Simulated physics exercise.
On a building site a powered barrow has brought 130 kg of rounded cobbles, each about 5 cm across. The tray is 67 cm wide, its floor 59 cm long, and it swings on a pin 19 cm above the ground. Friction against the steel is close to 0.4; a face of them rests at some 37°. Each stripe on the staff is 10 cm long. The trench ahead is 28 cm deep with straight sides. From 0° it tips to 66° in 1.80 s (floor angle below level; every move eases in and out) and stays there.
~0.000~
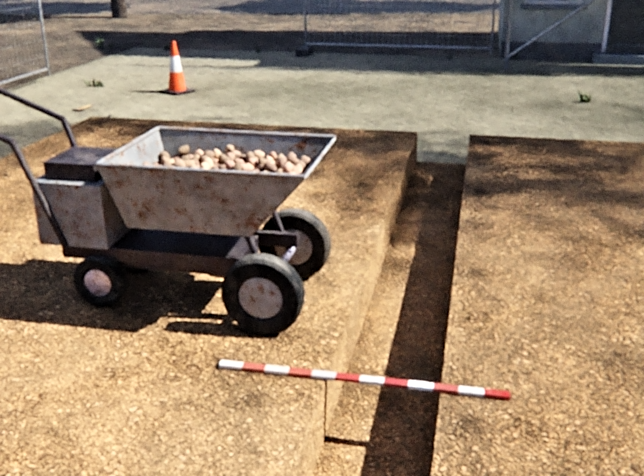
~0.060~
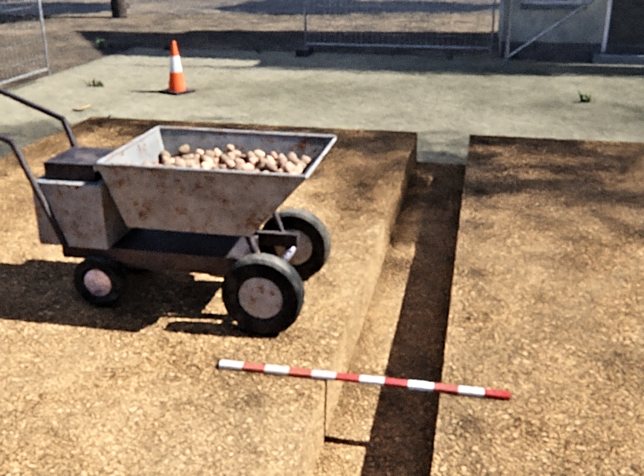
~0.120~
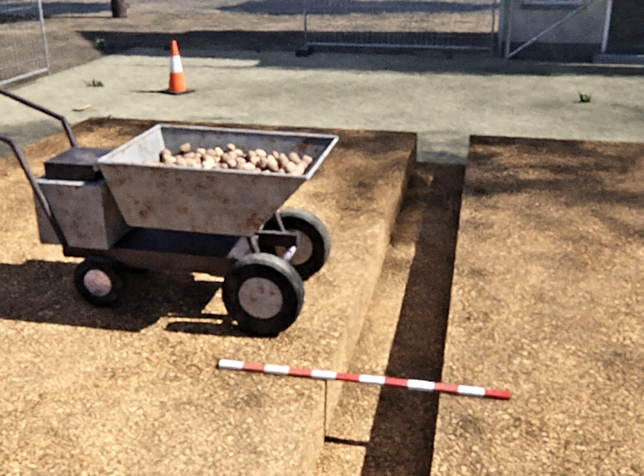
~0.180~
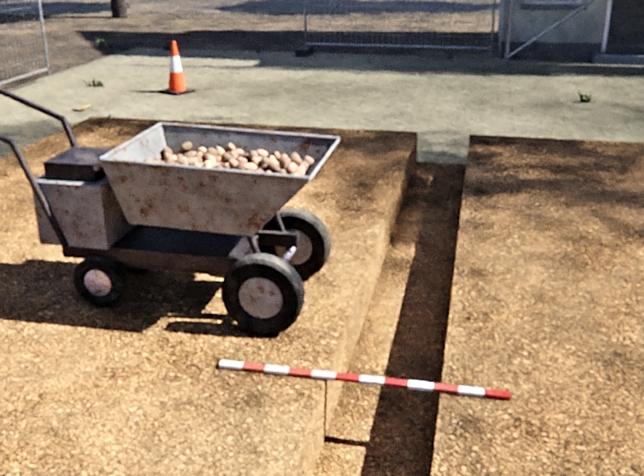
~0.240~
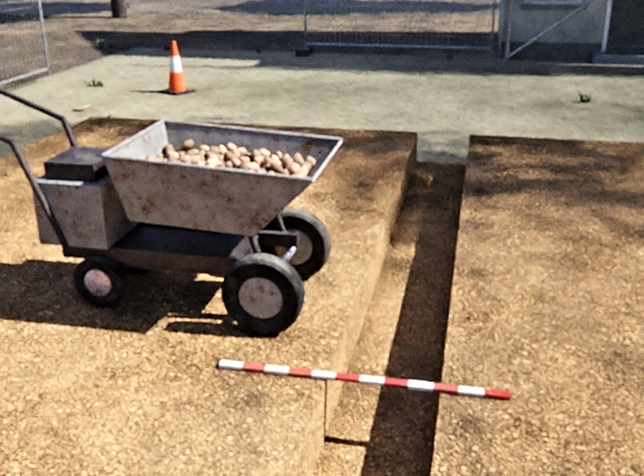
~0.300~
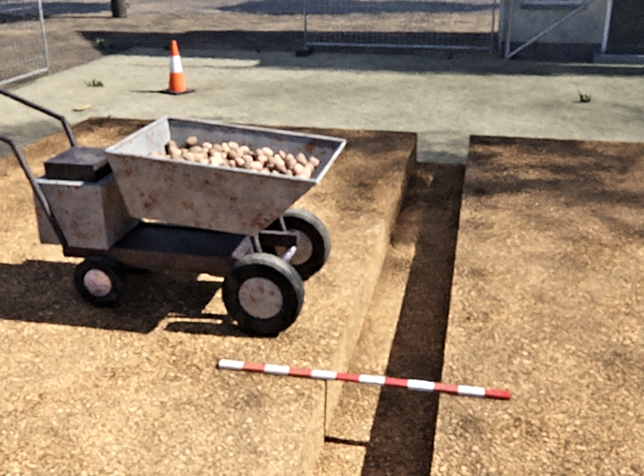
The video shows a grey metal barrow loaded with rounded stones standing beside a straight-sided trench, near a red-and-white striped staff. Its tray tilts slightly toward the right, the stones shifting a little inside, while the wheels stay still.
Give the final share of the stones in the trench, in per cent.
Some 68 per cent of it.
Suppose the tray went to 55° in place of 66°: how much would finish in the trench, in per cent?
It would be near 50 per cent.
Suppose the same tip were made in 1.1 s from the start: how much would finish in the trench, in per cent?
It would be near 60 per cent.
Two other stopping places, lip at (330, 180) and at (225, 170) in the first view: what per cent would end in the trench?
About 45 and 100 per cent.
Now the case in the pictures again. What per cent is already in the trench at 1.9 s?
Some 25 per cent.
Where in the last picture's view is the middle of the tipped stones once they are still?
Near (431, 349).
After 1.4 s the floor is at 56°; 100 % in the tray; the foremost stones are at (395, 245).
After 1.9 s the floor is at 66°; 61 % in the tray, 23 % in the trench, 16 % past the trench; the foremost stones are at (508, 317).
After 2.2 s the floor is at 66°; 30 % in the tray, 40 % in the trench, 30 % past the trench; the foremost stones are at (592, 335).
After 4.2 s the floor is at 66°; 0 % in the tray, 68 % in the trench, 32 % past the trench; the foremost stones are at (636, 331).
